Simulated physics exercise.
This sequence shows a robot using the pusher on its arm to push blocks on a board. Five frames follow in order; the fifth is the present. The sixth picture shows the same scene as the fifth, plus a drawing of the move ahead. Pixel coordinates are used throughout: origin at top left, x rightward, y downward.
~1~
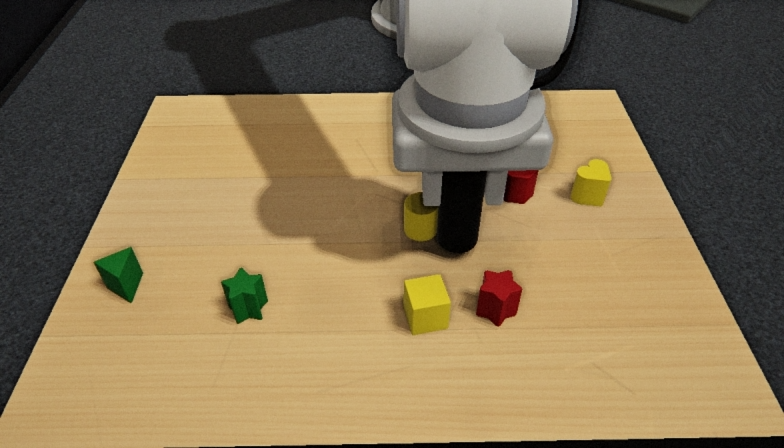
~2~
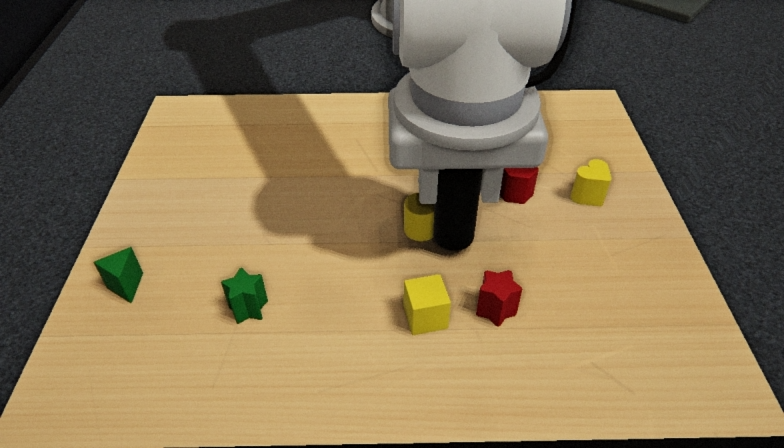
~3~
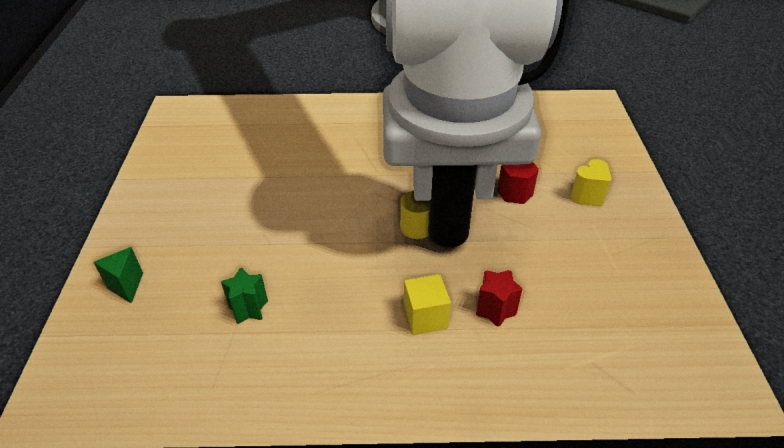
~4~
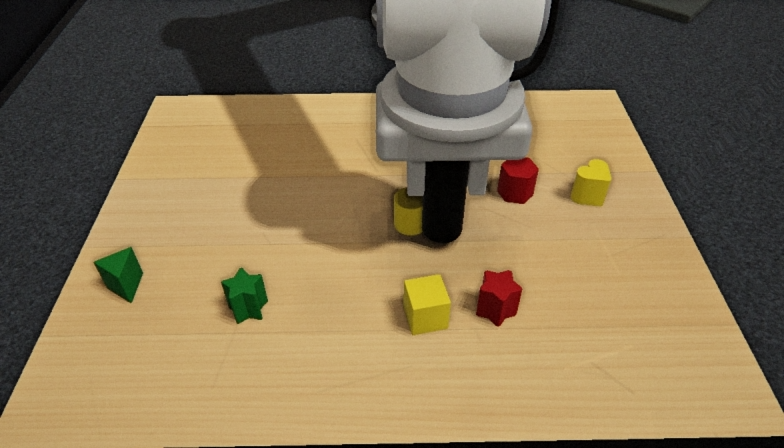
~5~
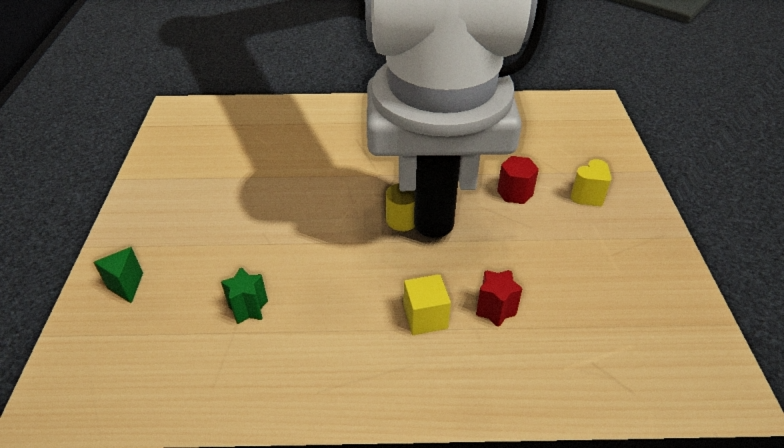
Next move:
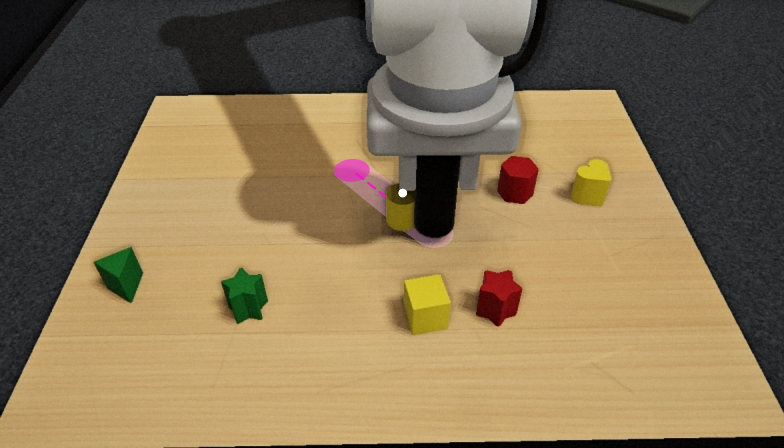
A robot arm slowly pushes the yellow cylinder a short way left and slightly back.
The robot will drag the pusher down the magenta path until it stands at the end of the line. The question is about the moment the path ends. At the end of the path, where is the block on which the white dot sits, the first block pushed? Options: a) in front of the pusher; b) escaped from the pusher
b - escaped from the pusher.
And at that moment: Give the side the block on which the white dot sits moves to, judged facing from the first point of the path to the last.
Shifts left.
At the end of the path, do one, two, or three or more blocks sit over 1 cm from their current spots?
The answer will be one.
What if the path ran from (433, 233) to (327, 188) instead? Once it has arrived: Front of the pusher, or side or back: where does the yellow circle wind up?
Ahead to the end.
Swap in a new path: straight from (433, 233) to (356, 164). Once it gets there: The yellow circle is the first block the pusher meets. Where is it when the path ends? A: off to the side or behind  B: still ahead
(A)
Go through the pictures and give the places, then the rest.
The first picture shows pusher's lower end at (457, 240); yellow circle at (422, 203).
The second picture shows pusher at (453, 238); blocks still.
The third picture shows pusher at (448, 235); yellow circle at (418, 201).
The fourth picture shows pusher at (442, 230); yellow circle at (411, 197).
The fifth picture shows pusher at (434, 225); yellow circle at (403, 193).
Drawn move, from (433, 233) directly to (352, 170); the dot is on the yellow circle.
What follows on the original path. One third of the way, pusher at (403, 202); yellow circle at (368, 178).
Two thirds of the way, pusher at (376, 181); yellow circle at (341, 169).
At the end, pusher at (351, 162); yellow circle at (333, 166).
